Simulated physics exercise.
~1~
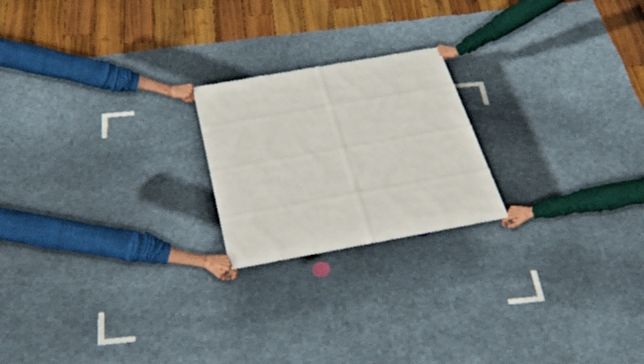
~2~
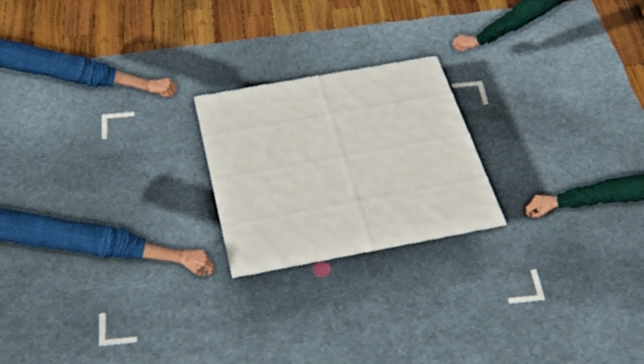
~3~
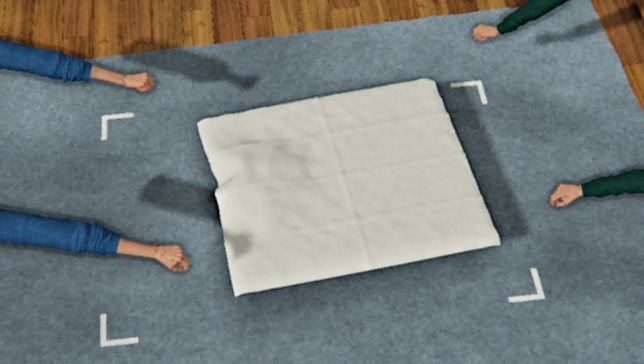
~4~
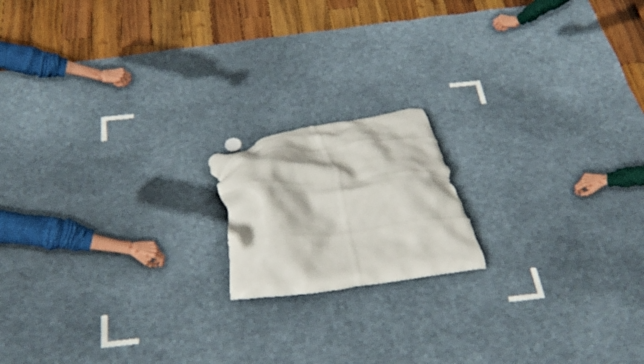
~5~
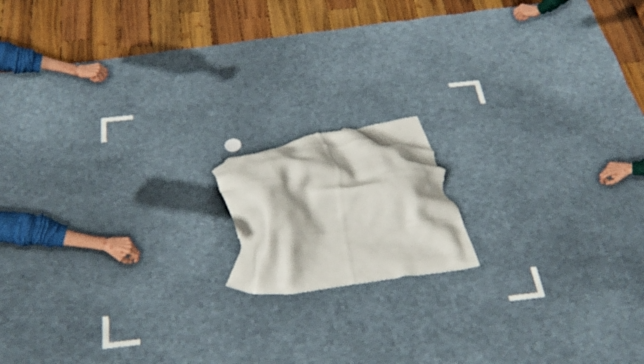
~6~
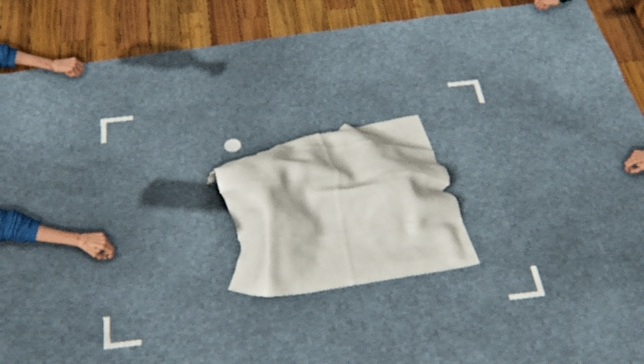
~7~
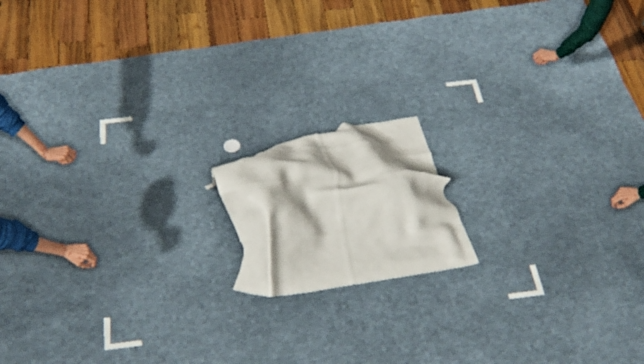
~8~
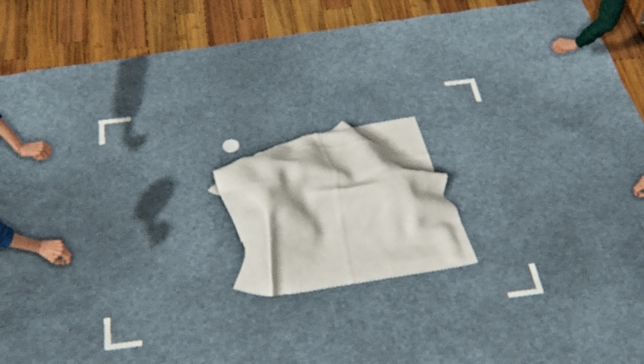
On a blue-gray rug over a wooden floor, hands on both sides held a pale cloth flat, then let go and drew back as it dropped, covering a pink disc and settling in rumpled folds with a small white lid left showing beside it.
